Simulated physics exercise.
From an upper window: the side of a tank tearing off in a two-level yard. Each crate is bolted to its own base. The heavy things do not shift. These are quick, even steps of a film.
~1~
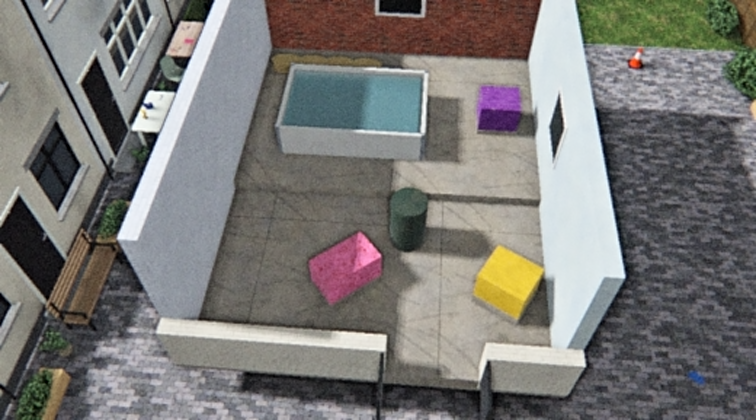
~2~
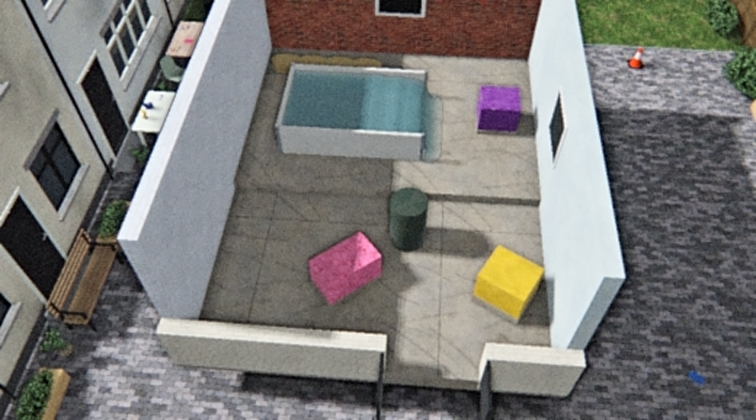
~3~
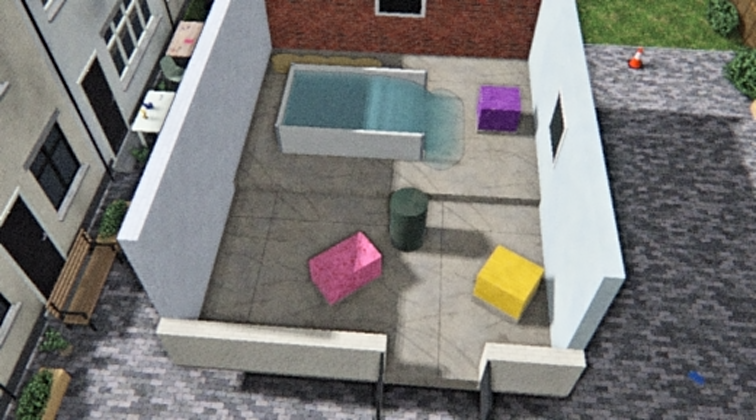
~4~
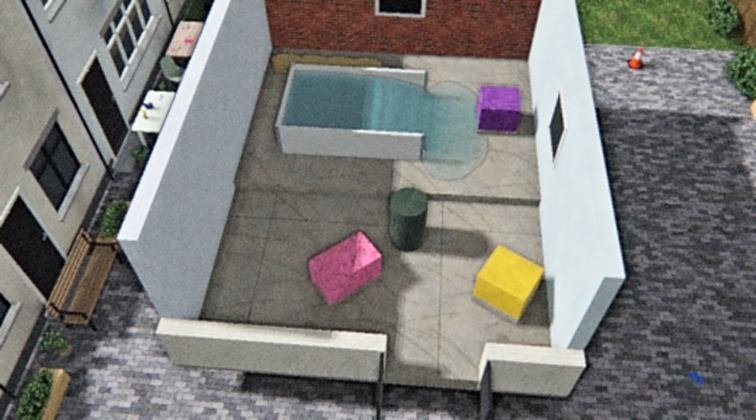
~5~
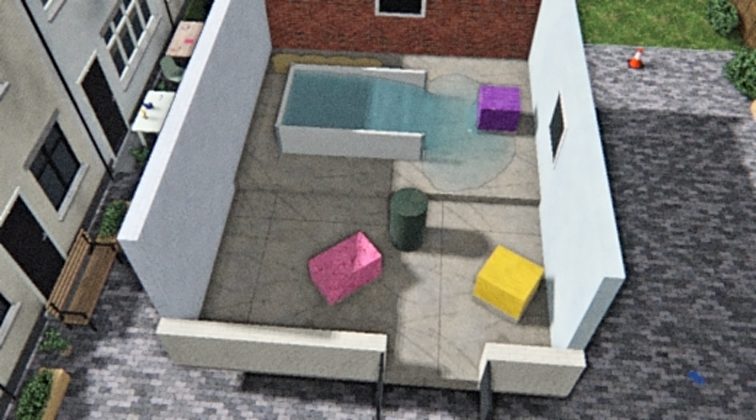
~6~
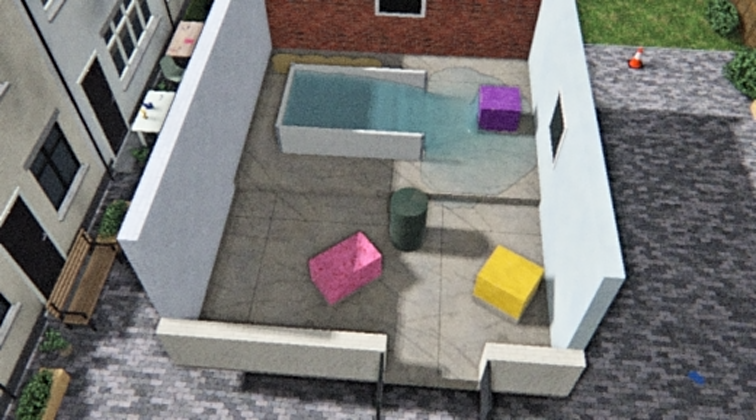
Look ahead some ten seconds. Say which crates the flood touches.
In the end: The purple crate is soaked; the pink crate is soaked; the yellow crate is soaked.
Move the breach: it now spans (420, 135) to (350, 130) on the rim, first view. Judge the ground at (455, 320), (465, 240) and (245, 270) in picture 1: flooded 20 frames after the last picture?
In turn: Covered, flooded, flooded.
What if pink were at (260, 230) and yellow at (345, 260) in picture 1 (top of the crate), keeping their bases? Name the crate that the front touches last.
That is the pink one.
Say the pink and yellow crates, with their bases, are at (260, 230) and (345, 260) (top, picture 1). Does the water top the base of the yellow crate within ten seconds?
The yellow one remains dry.
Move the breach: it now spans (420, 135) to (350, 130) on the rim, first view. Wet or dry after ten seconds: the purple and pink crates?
Purple crate escapes it, pink crate is soaked.
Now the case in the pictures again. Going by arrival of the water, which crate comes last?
I say the pink-painted one.
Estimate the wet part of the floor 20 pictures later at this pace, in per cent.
Some 45 per cent.
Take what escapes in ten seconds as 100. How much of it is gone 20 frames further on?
Some 0 per cent.
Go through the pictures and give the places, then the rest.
The water tank at (355, 101) is whole and still, in the first frame.
The front is at (425, 161), out from the gap at (422, 119), in the second frame.
Water pours out at (422, 121) and has run to (450, 94), in the third frame.
The front is at (461, 173), out from the gap at (422, 121), in the fourth frame.
Water pours out at (422, 122) and has run to (510, 154), in the fifth frame.
Water pours out at (422, 122) and has run to (536, 158), in the sixth frame.
A moment on, water covers 25 % of the floor; the purple crate water round its plinth, the pink crate not reached, the yellow crate not reached.
Next, water covers 25 % of the floor; the purple crate water round its plinth, the pink crate not reached, the yellow crate water round its plinth.
Then, water covers 45 % of the floor; the purple crate water round its plinth, the pink crate water round its plinth, the yellow crate water round its plinth.
Later, water covers 75 % of the floor; the purple crate water round its plinth, the pink crate water round its plinth, the yellow crate water round its plinth.
In the end, water covers 90 % of the floor; the purple crate was topped, the pink crate was topped, the yellow crate was topped.
